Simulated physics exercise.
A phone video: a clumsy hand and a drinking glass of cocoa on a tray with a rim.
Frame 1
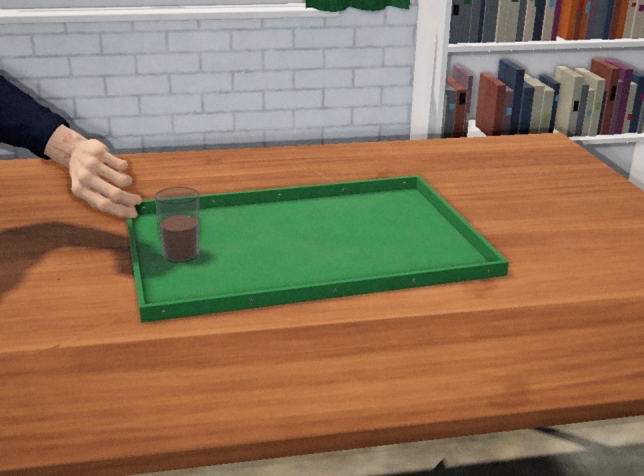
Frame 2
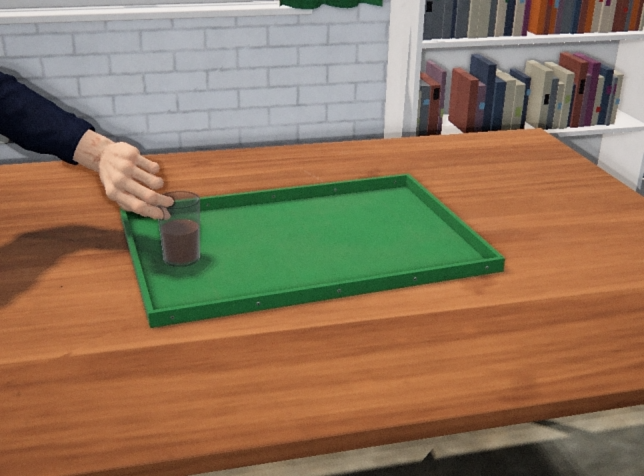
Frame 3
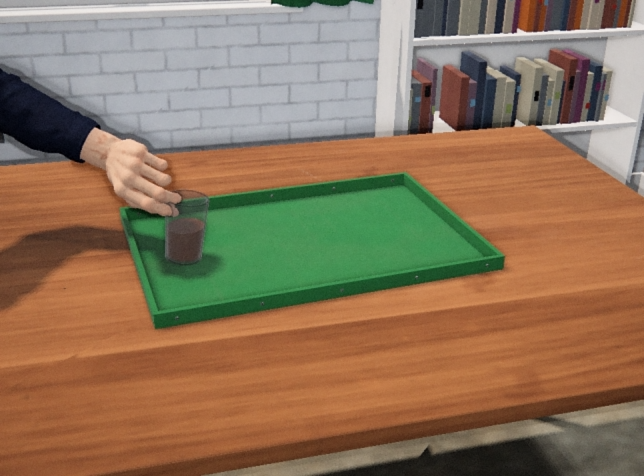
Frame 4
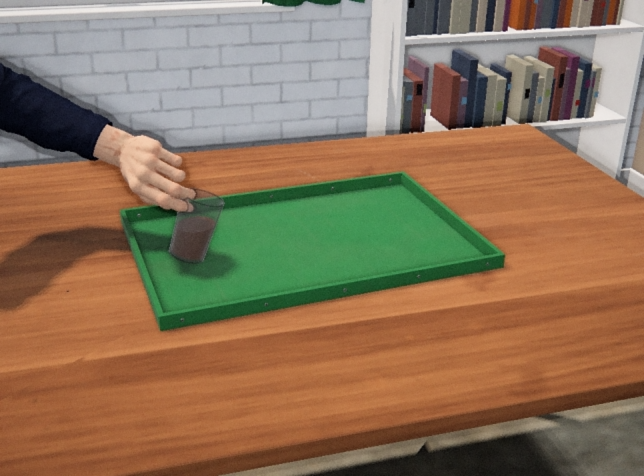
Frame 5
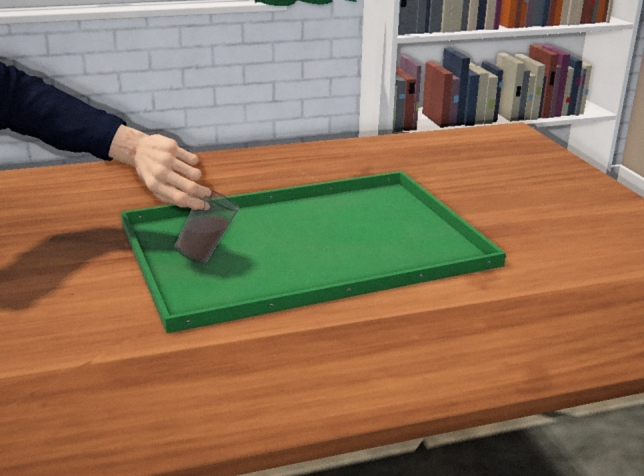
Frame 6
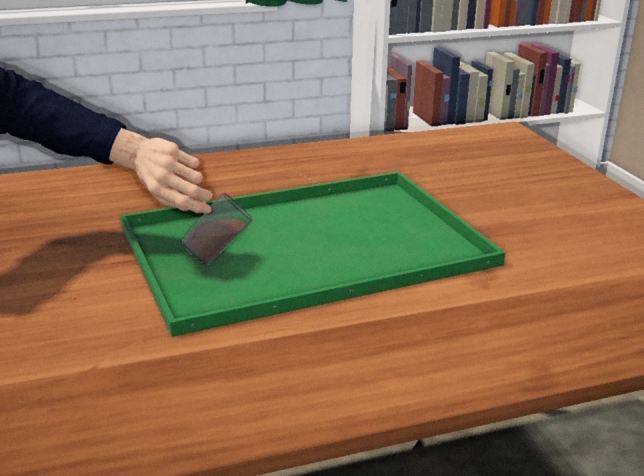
At first, a clear glass about half full of brown drink stands upright near the left end of a green rimmed tray on a wooden table, with a hand beside it. The hand reaches in and pushes the glass's upper part, and the glass leans further and further to the right.
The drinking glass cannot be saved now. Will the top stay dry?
Yes, it stays dry.
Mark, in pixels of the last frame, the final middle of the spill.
(382, 229).
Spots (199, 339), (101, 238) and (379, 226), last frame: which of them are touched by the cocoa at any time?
Point 1 avoided; point 2 avoided; point 3 met by the spill.
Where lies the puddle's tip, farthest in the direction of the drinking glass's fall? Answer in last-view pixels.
It reaches roughly (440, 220) in the last picture.
Next, the drinking glass lies in the tray; the puddle covers about as much as a plate; the top is dry.
After that, the puddle covers about as much as a tray; the top is dry.
Finally, the puddle covers about as much as a tray; the top is dry.
